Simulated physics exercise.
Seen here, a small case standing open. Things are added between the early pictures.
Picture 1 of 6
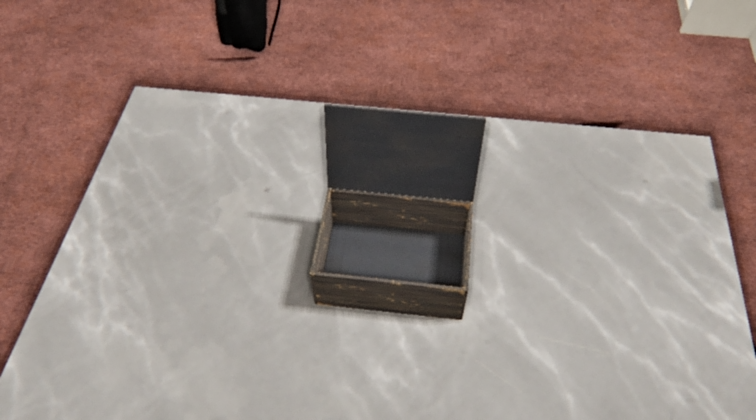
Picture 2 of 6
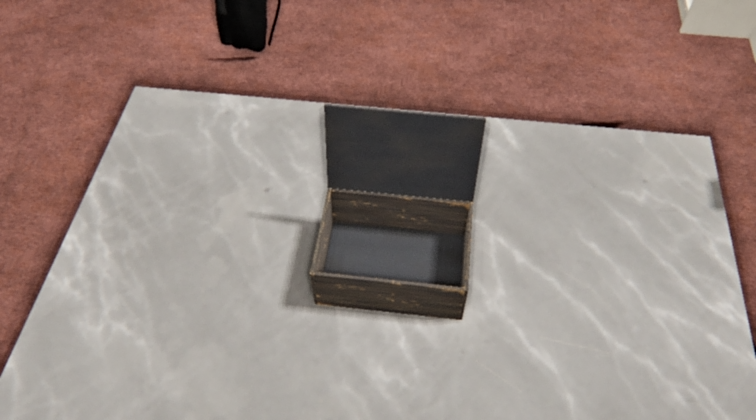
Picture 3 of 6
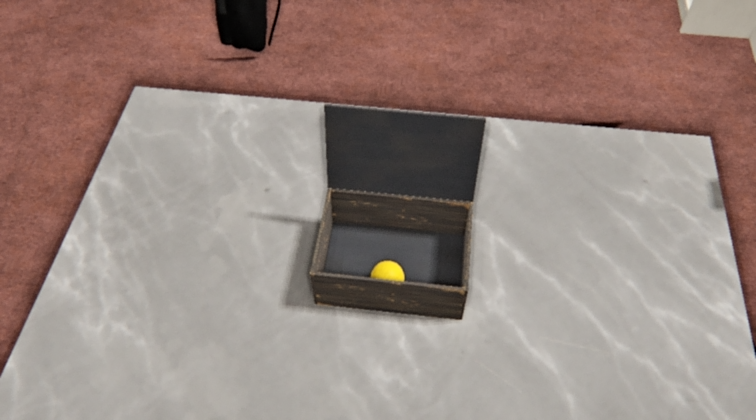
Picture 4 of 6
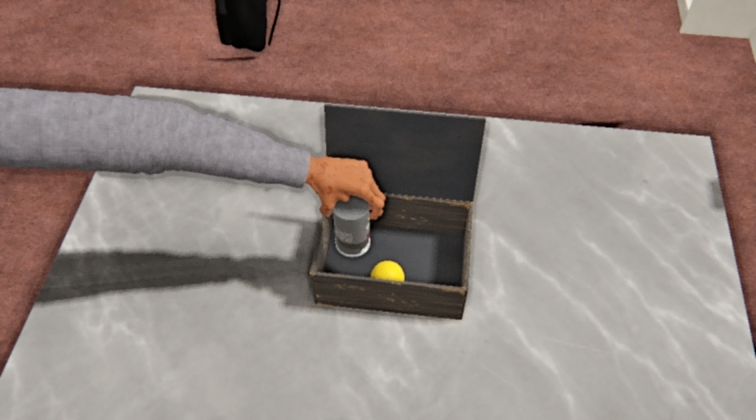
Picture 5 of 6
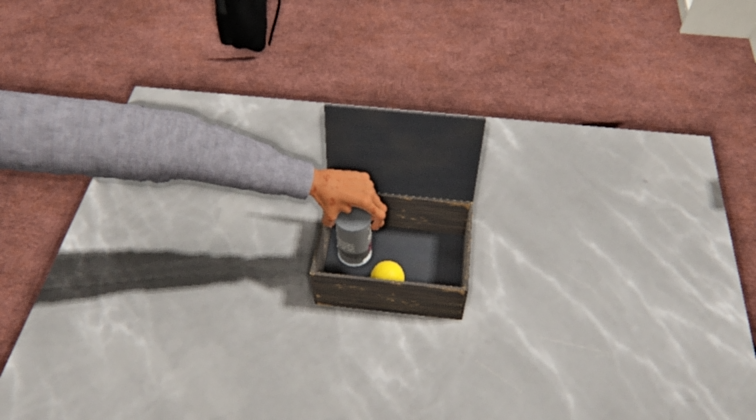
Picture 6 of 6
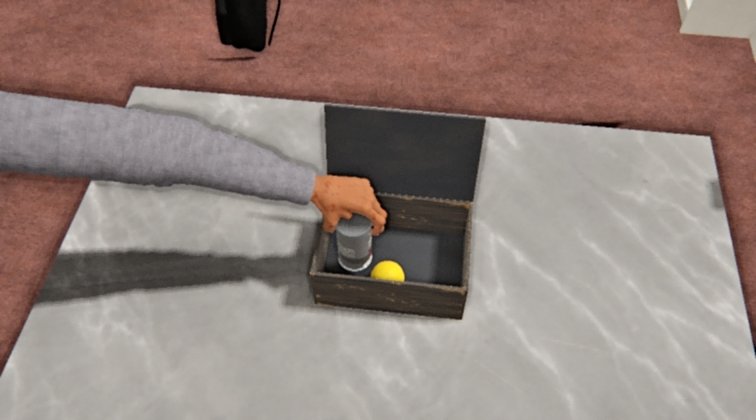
On a pale marble tabletop, a yellow ball appears in an open wooden case, then a hand lowers a grey tin inside.
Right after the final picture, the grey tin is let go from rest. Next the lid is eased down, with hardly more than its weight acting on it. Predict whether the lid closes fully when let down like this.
Prediction: The lid stays raised.
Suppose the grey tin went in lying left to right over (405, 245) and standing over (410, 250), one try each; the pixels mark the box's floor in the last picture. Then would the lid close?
Shut, then open.
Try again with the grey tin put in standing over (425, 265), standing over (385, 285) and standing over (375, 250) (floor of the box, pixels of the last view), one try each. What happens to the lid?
Going in order, the lid is left partly open, then comes down all the way, then is left partly open.
Then, 0.90 s later than the last frame, lid starting down; grey tin moved about its own width near (355, 259).
Then, 1.40 s later than the last frame, lid 72° above the rim; grey tin moved about its own width near (355, 259).
Then, 1.80 s later than the last frame, lid 47° above the rim; grey tin moved about its own width near (355, 259).
Then, 2.20 s later than the last frame, lid 16° above the rim; grey tin moved about its own width near (355, 259).
When it is over, lid 7° above the rim; moved from the start, grey tin; yellow lemon as before. End places, in pixels of the last picture, grey tin near (355, 259).
